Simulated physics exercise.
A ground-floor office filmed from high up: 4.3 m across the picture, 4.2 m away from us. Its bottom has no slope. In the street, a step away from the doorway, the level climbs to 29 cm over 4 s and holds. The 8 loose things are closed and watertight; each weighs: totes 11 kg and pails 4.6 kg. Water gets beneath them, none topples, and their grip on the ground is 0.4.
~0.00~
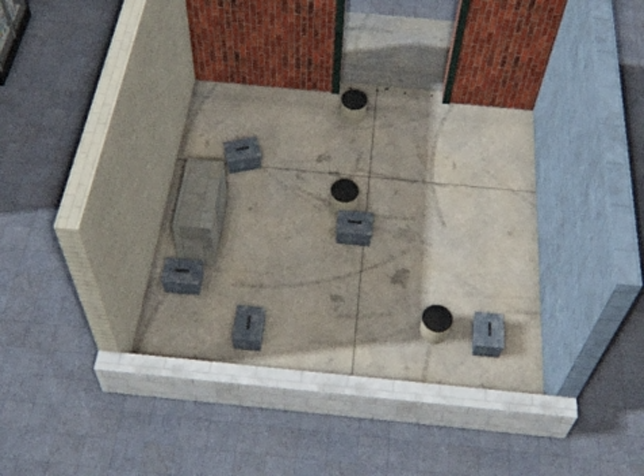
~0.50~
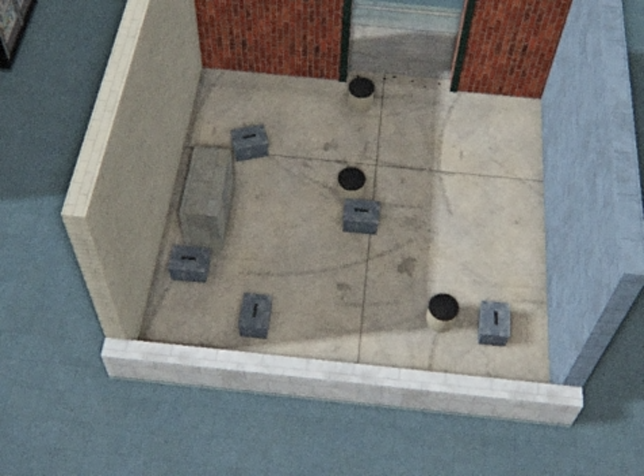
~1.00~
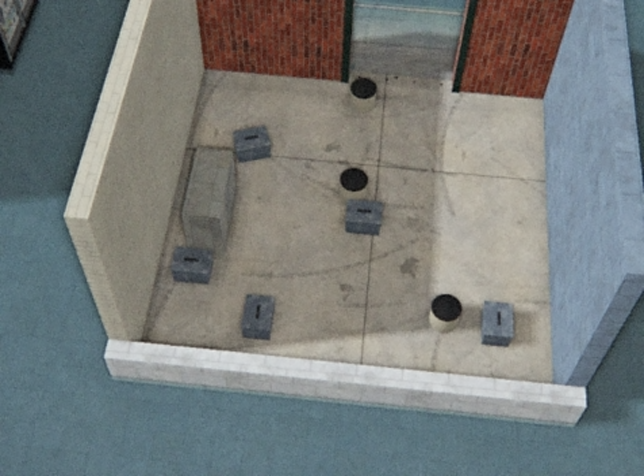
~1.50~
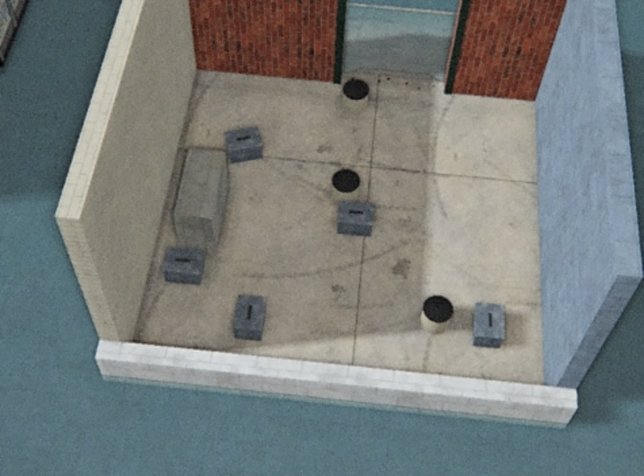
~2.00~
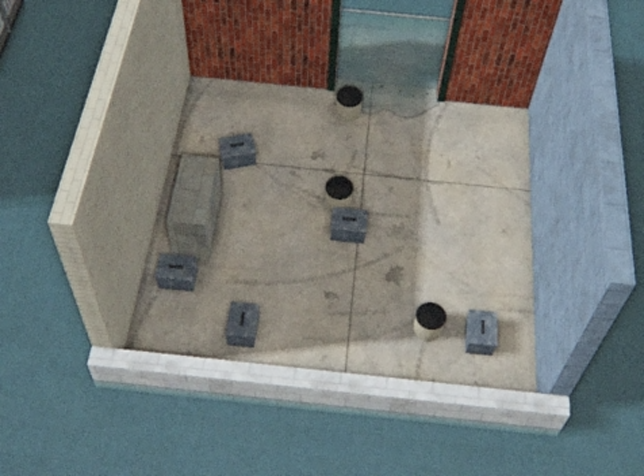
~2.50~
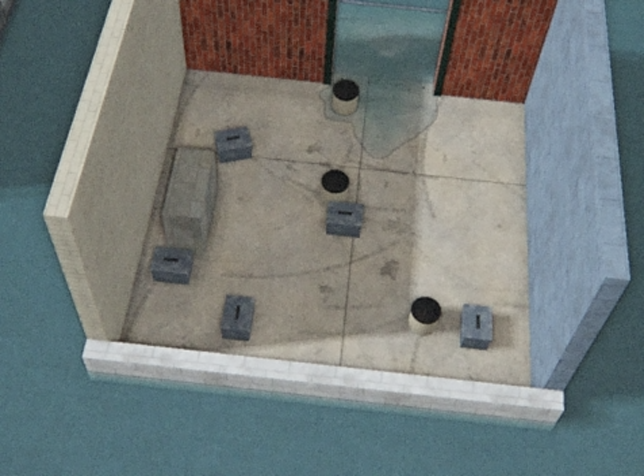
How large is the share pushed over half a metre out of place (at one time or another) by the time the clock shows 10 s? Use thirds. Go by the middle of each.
It is two thirds or more.
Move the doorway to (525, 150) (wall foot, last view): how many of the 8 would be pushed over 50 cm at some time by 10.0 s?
Then 6.
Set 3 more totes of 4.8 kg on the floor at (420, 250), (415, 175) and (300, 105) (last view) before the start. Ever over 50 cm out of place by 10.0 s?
In that order: Over, over, under.
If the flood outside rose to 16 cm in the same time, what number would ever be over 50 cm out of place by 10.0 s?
In that case 3 of them.
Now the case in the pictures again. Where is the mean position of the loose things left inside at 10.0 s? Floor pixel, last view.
At about (251, 273).
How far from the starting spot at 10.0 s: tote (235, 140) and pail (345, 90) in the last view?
In turn: 0 cm, 120 cm.
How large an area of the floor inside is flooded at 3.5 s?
Some 4.5 m2.
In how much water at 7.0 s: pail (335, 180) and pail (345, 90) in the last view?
About 15 and 3 cm.
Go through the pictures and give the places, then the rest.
In the first picture, a tote at (249, 323) rests on the ground; a tote at (182, 271), on the bottom; water covers 0.0 m2; 0 of 8 have shifted.
In the second picture, a tote at (255, 311), on the bottom; a tote at (189, 258) rests on the ground; 0.0 m2 under water; 0 of 8 have shifted.
In the third picture, a tote at (258, 312) rests on the ground; a tote at (191, 260) rests on the ground; water covers 0.0 m2; 0 of 8 have shifted.
In the fourth picture, a tote at (250, 313) rests on the ground; a tote at (183, 261), on the bottom; 0.0 m2 under water; 0 of 8 have shifted.
In the fifth picture, a tote at (243, 319), on the bottom; a tote at (176, 267), on the bottom; 0.3 m2 under water; 0 of 8 have shifted.
In the sixth picture, a tote at (238, 313) rests on the ground; a tote at (171, 260) rests on the ground; water covers 0.9 m2; 0 of 8 have shifted.
After 3.5 s 0 of 8 are over 50 cm from their spots; 0 afloat.
After 4.5 s 2 of 8 are over 50 cm from their spots; 0 afloat.
After 7.0 s 5 of 8 are over 50 cm from their spots; 5 afloat.
After 10.0 s 6 of 8 are over 50 cm from their spots, and 6 have been at some point; 6 afloat.
